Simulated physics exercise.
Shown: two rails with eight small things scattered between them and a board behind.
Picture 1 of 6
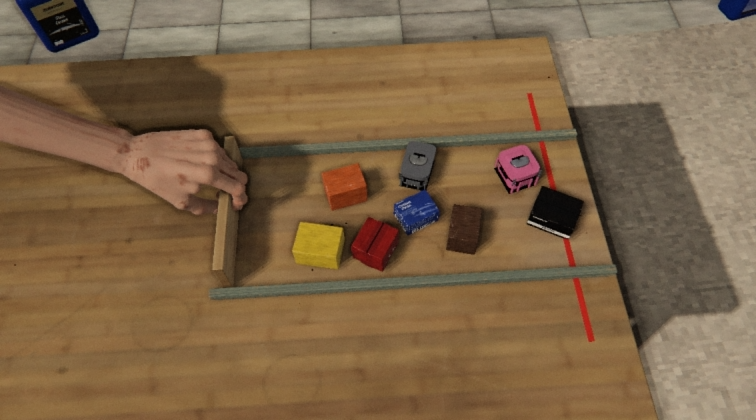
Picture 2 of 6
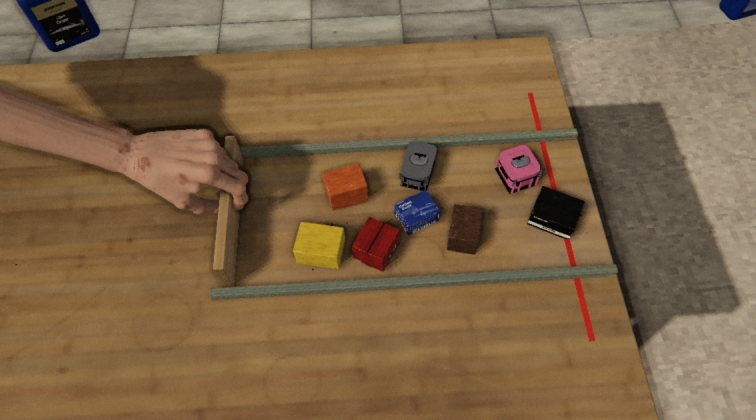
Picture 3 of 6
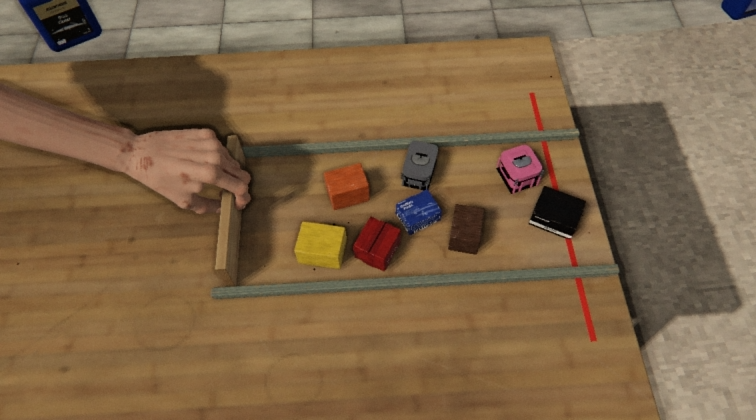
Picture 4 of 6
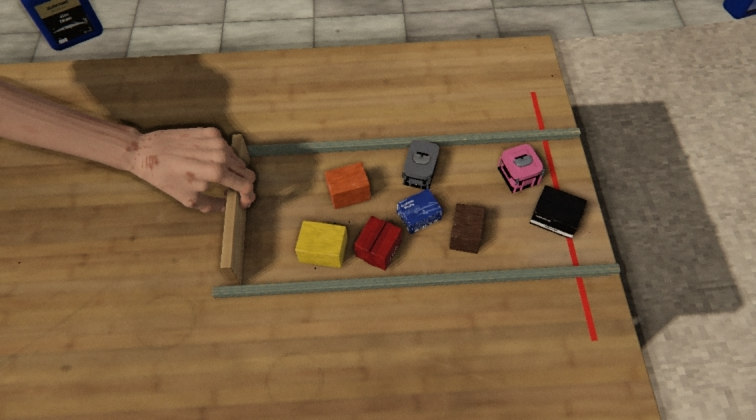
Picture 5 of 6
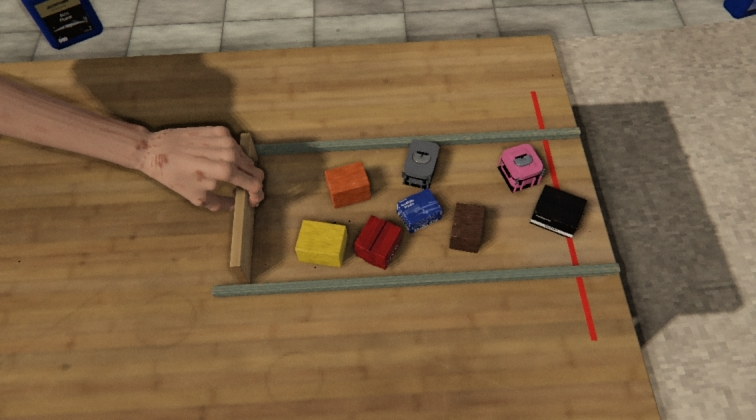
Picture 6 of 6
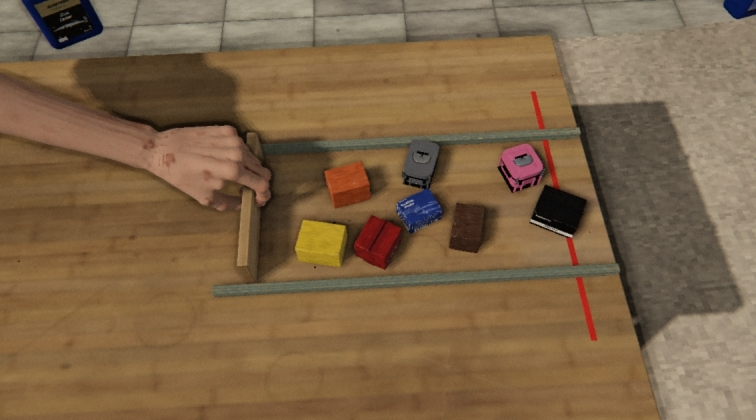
A hand held a wooden board upright behind a scatter of small coloured blocks and cases between two rails, then slid it slightly to the right, while the objects stayed practically where they were.
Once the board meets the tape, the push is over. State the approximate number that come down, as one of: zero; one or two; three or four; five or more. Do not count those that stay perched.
Approximate number down: Five or more.
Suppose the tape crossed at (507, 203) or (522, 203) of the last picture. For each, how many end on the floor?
In that order 1 and 2.
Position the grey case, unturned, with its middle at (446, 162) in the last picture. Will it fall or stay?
Then it is kept.
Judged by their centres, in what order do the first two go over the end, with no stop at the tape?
Those two are the black box and the brown block, in that order.
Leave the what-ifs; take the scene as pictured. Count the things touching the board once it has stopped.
3 of them.
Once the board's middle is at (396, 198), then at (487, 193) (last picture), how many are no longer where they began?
At the first place 6, at the second 8.
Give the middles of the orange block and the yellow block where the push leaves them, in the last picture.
The orange block settles near (578, 177); as for the yellow block, near (592, 225).
A little later, none off yet; black box at rest near (558, 212); pink case at rest near (520, 168); brown block at rest near (467, 228).
Next, none off yet; black box shifted about its own width near (591, 205); pink case at rest near (522, 167); brown block shifted well along near (555, 221).
When it is over, the number that fall off is five or more; down, red box, blue box, brown block, pink case and black box.
